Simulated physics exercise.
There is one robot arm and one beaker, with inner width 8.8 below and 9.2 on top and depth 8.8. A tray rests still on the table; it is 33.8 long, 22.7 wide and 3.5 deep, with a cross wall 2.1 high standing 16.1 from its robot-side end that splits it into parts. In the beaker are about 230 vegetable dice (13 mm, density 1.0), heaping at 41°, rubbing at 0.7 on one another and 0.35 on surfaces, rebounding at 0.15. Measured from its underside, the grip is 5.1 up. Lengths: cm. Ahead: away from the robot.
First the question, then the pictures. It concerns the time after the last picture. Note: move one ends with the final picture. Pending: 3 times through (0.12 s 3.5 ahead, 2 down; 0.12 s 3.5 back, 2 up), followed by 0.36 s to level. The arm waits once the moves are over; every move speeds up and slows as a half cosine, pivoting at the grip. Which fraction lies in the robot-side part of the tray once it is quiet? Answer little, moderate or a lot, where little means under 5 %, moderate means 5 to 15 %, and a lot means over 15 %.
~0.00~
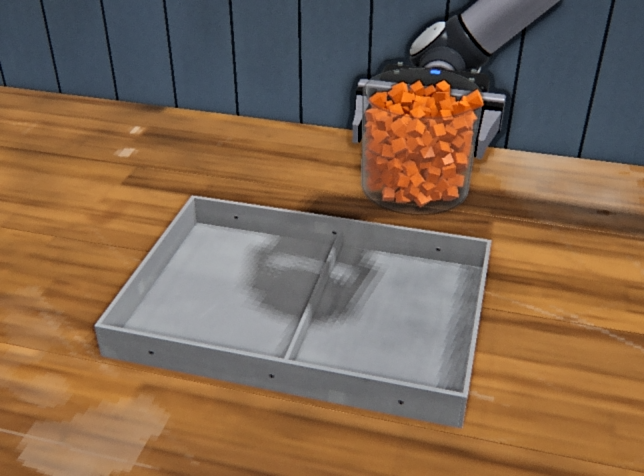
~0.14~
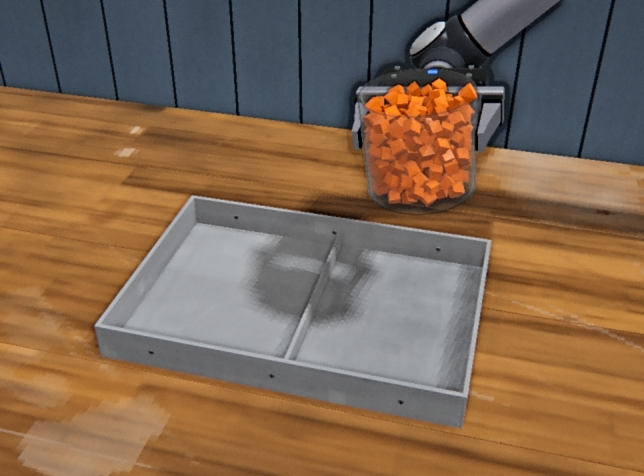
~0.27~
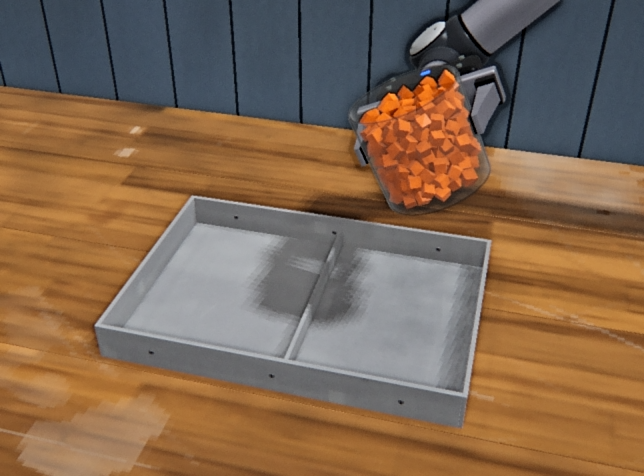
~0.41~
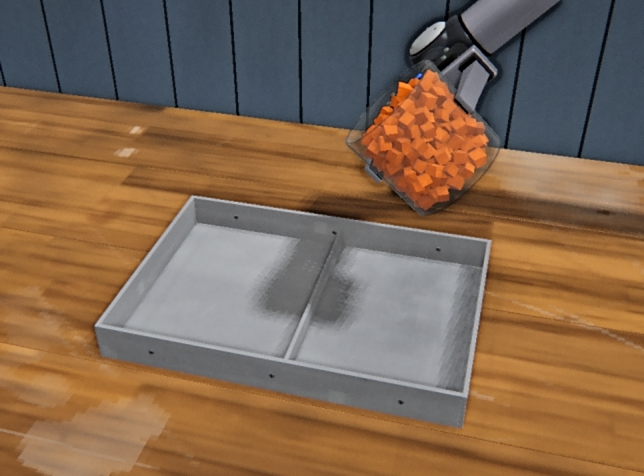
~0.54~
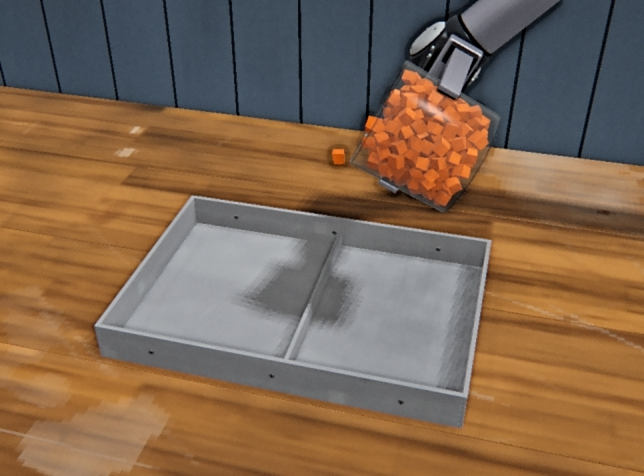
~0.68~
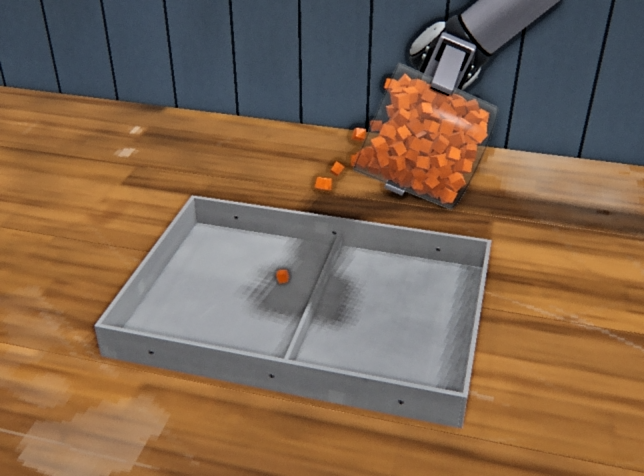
Moderate.
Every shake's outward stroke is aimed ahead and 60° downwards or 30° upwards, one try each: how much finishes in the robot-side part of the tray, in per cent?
0 and 20 %.
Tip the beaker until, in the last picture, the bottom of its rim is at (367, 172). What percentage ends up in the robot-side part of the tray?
20 %.
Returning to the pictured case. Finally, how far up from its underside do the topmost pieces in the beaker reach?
Height at rest: Approx. 9.0 cm.
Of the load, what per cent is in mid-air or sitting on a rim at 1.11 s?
Some 6 percent.
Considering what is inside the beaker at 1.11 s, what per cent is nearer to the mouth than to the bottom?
I'd say close to 50 per cent.
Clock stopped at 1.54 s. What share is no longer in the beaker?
About 30 in a hundred parts are out.
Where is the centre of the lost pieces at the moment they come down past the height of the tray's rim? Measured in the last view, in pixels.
Estimated centre around (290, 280) in pixels.
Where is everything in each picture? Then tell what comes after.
The beaker middle at (418, 143), level; upper third of the load around (421, 115), from x 370 to 475, top at y 90; 229 in the beaker, in the first frame.
The beaker middle at (419, 143), tilted 7° forward; upper third of the load around (422, 114), from x 370 to 470, top at y 90, in the second frame.
The beaker middle at (422, 142), tilted 25° forward; upper third of the load around (425, 115), from x 370 to 475, top at y 80, in the third frame.
The beaker middle at (424, 141), tilted 47° forward; upper third of the load around (426, 115), from x 370 to 480, top at y 80, in the fourth frame.
The beaker middle at (426, 139), tilted 65° forward; upper third of the load around (428, 115), from x 340 to 480, top at y 75, in the fifth frame.
The beaker middle at (426, 139), tilted 72° forward; upper third of the load around (430, 115), from x 285 to 480, top at y 85; 226 in the beaker, 1 in the far-side part, 2 in flight or on a rim, in the sixth frame.
After 1.11 s, tilted 72° forward, highest piece 23 above the table; 178 in the beaker, 27 in the far-side part, 11 in the robot-side part, 13 in flight or on a rim.
After 1.54 s, tilted 47° forward, highest piece 22 above the table; 155 in the beaker, 50 in the far-side part, 24 in the robot-side part.
After 1.96 s, level, highest piece 25 above the table; 155 in the beaker, 50 in the far-side part, 24 in the robot-side part.
After 3.01 s, level, highest piece 25 above the table; 155 in the beaker, 50 in the far-side part, 24 in the robot-side part.
In the end, 155 in the beaker, 50 in the far-side part, 24 in the robot-side part. That is 10 % in the robot-side part of the tray.
